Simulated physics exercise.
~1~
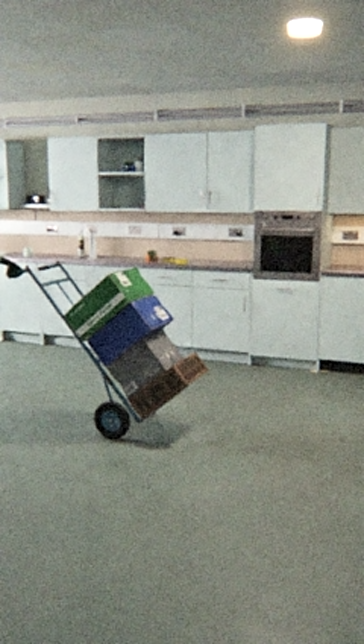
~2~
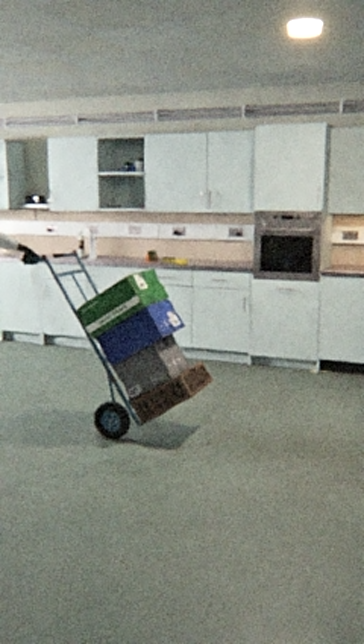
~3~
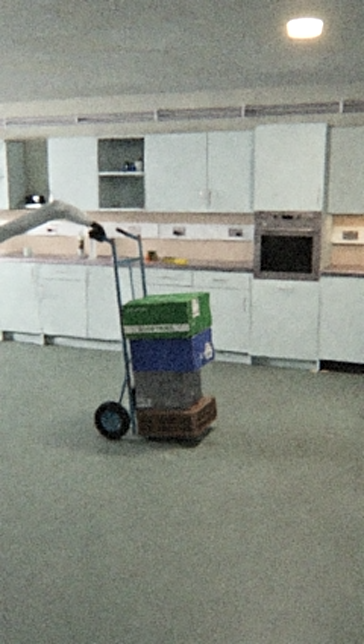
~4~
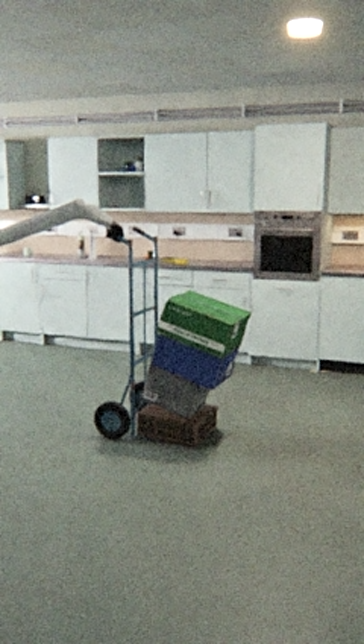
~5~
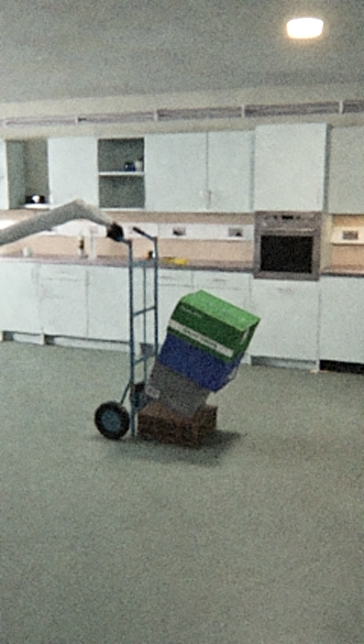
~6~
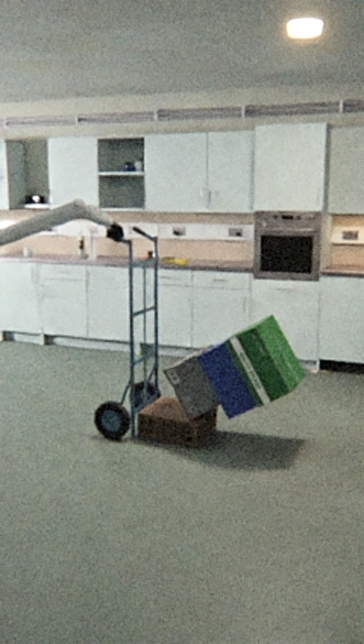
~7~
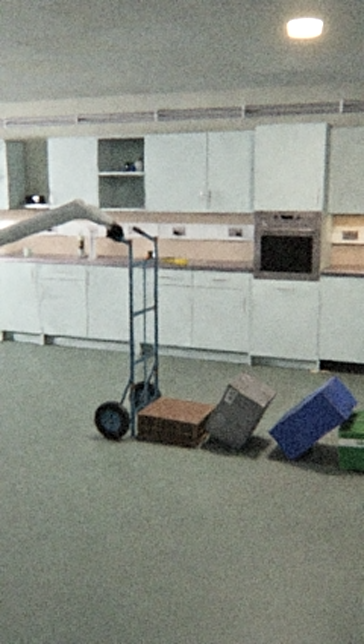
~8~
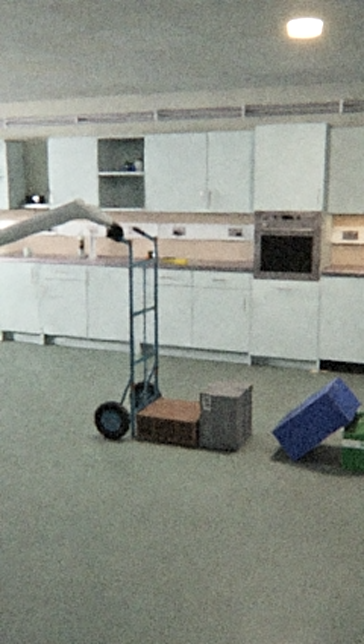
In a kitchen with pale cabinets and a built-in oven, seen from the side by a still camera, a two-wheeled hand truck leans back to the left. It carries a green parcel on top, then a blue parcel, a grey box and a brown crate at the bottom. An arm reaching in from the left swings the truck upright until its plate meets the floor. The upper three items tip to the right and topple off, while the crate stays put. The grey box settles beside the crate, with the tilted blue parcel and the green one farther right.
